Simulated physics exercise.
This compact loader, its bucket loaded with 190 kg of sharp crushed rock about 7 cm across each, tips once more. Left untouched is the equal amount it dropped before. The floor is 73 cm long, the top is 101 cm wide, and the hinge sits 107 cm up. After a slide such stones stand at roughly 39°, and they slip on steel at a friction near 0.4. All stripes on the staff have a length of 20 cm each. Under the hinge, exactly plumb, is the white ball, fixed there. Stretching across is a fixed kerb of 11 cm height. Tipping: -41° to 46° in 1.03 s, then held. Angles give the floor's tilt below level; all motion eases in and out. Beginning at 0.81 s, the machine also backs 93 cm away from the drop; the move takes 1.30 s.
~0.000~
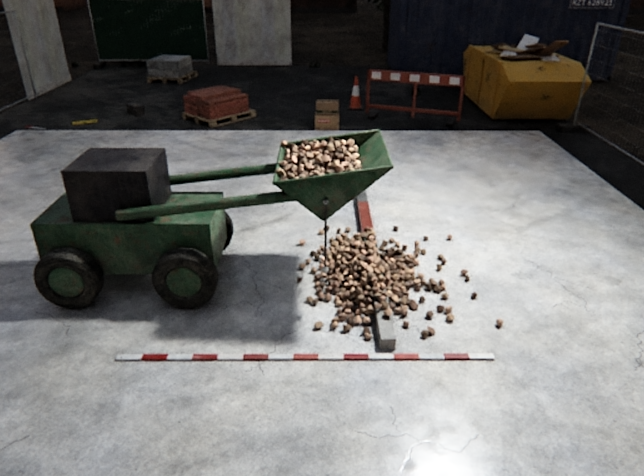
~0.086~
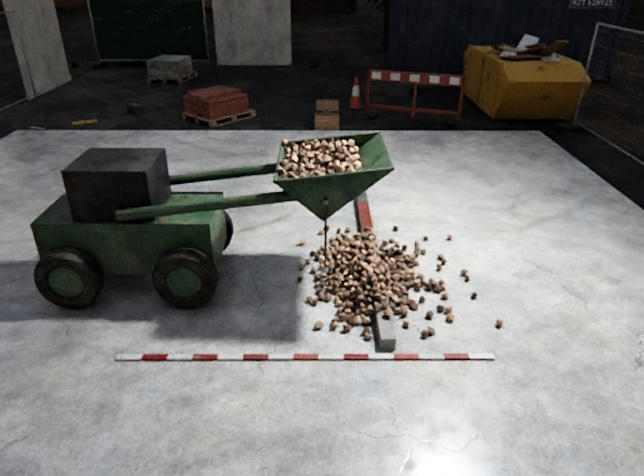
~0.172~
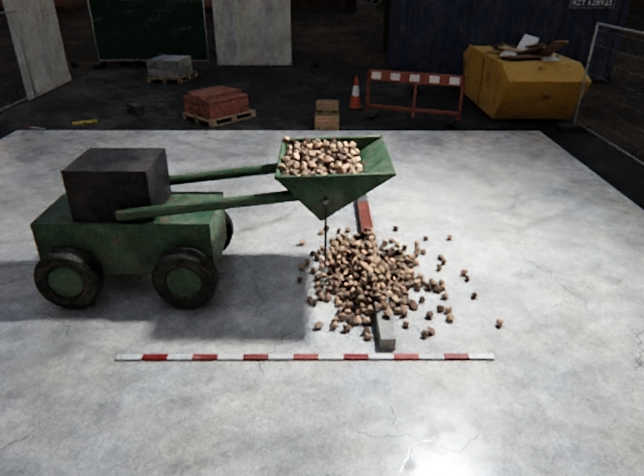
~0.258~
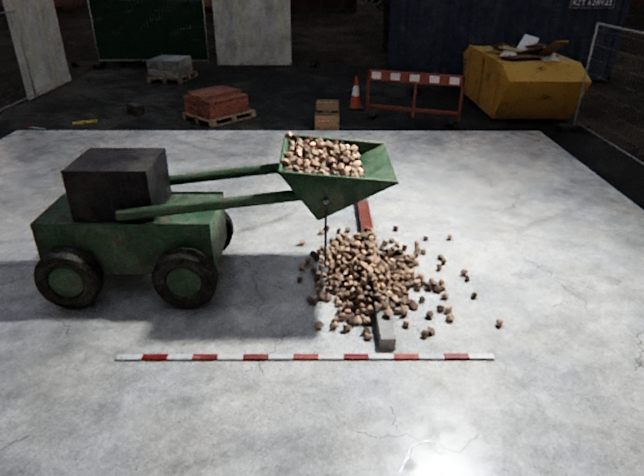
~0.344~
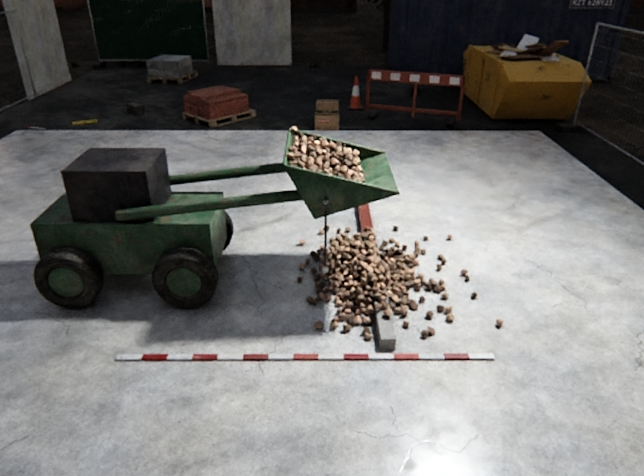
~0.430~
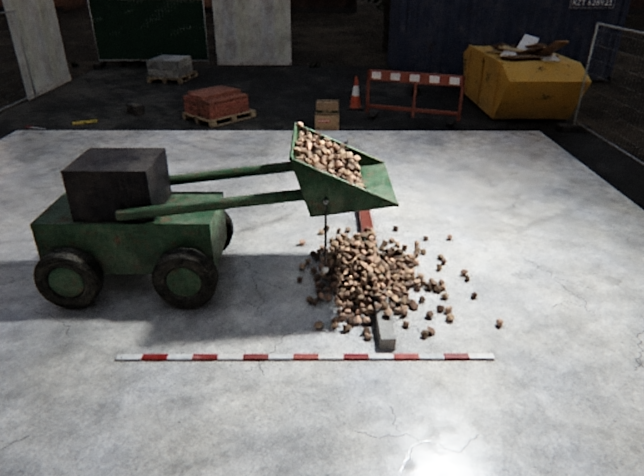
A green loader's raised bucket of stones tilts down to the right above a still pile.
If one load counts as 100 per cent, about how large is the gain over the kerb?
Around 39 per cent.
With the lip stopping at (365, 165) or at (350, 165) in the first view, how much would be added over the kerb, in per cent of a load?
About 5 per cent for the first, 0 per cent for the second.
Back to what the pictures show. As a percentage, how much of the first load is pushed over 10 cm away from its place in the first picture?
5 %.
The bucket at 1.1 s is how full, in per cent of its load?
Still inside: Some 35 %.
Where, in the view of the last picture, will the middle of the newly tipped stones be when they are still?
They come to rest centred about (364, 267).
After 0.8 s the floor is at 32°; in per cent of one load, 100 in the bucket, 74 on this side of the kerb, 26 over the kerb; the foremost stones are at (458, 272).
After 1.1 s the floor is at 46°; in per cent of one load, 36 in the bucket, 132 on this side of the kerb, 33 over the kerb; the foremost stones are at (458, 272).
After 2.6 s the floor is at 46°; in per cent of one load, 0 in the bucket, 135 on this side of the kerb, 65 over the kerb; the foremost stones are at (479, 270).
After 5.0 s the floor is at 46°; in per cent of one load, 0 in the bucket, 135 on this side of the kerb, 65 over the kerb; the foremost stones are at (479, 270). Net gain over the kerb, 39.
